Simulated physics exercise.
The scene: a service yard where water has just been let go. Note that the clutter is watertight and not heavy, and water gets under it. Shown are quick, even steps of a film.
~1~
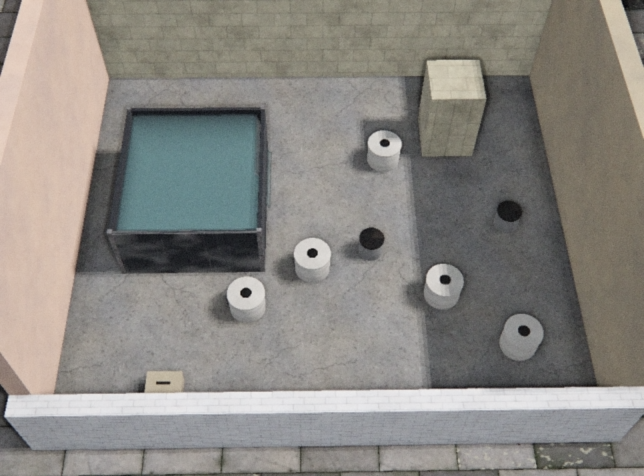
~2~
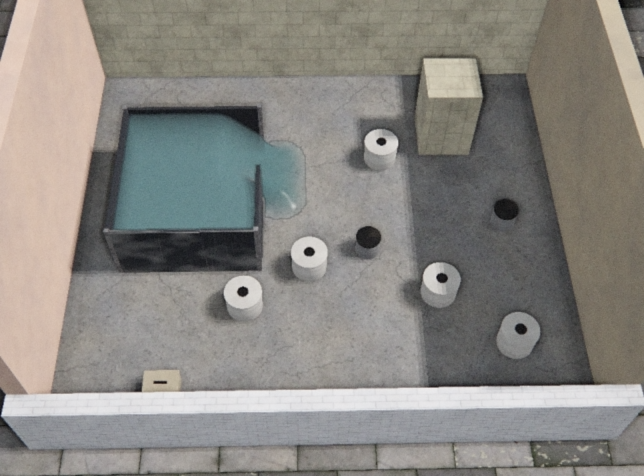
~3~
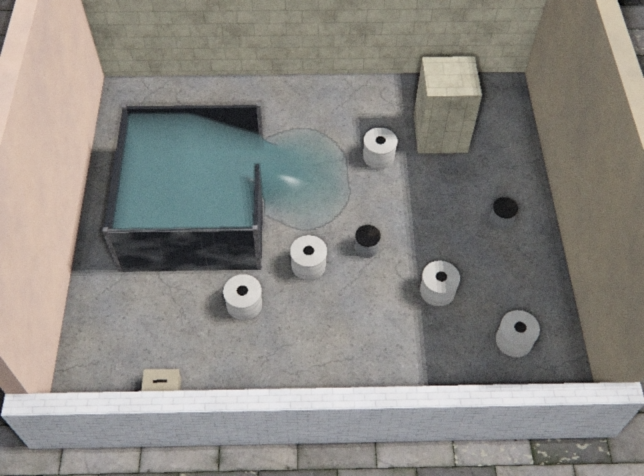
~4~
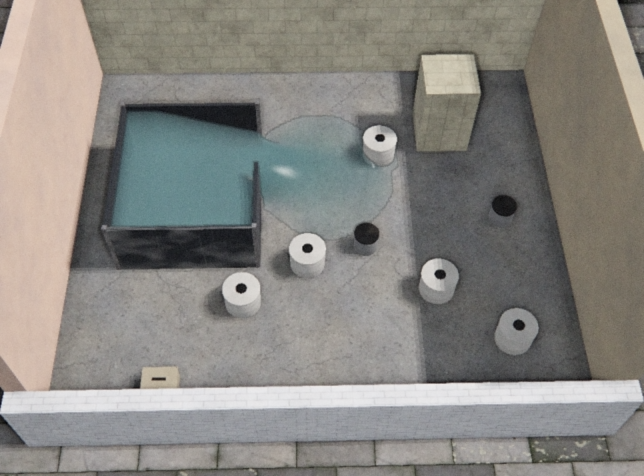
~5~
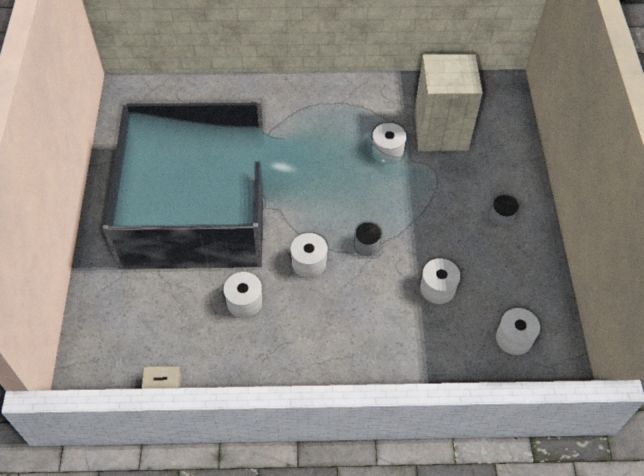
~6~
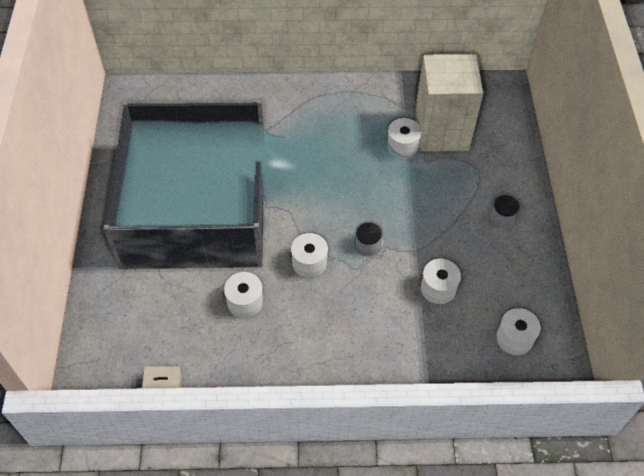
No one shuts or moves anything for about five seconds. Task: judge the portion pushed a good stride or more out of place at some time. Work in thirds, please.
My answer: One to two thirds.
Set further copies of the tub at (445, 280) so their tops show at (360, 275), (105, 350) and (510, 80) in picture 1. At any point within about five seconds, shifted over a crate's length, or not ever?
First falls short; second falls short; third driven off.
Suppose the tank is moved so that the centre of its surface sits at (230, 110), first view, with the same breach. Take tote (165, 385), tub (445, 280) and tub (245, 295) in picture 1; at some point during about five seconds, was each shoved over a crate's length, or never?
One after the other: Under that, moved that far, not that far.
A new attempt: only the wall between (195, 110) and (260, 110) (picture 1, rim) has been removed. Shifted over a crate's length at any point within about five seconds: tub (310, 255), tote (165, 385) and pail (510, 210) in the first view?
Well, in order they come out as under that mark, beyond that mark and beyond that mark.
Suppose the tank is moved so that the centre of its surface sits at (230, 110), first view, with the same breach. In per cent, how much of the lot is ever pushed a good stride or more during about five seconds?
About 60 %.
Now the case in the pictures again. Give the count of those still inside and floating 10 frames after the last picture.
By my reckoning the number comes out at 2.
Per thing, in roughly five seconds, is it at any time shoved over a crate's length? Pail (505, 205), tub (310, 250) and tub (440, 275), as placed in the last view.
Sequence check gives past that mark, next below that mark, finally below that mark.
A moment on, 0 of 8 are well off their spots; 1 afloat.
Next, 3 of 8 are well off their spots; 2 afloat.
Later, 3 of 8 are well off their spots; 2 afloat.
In the end, 4 of 8 are well off their spots, and 4 have been at some point; 4 afloat.
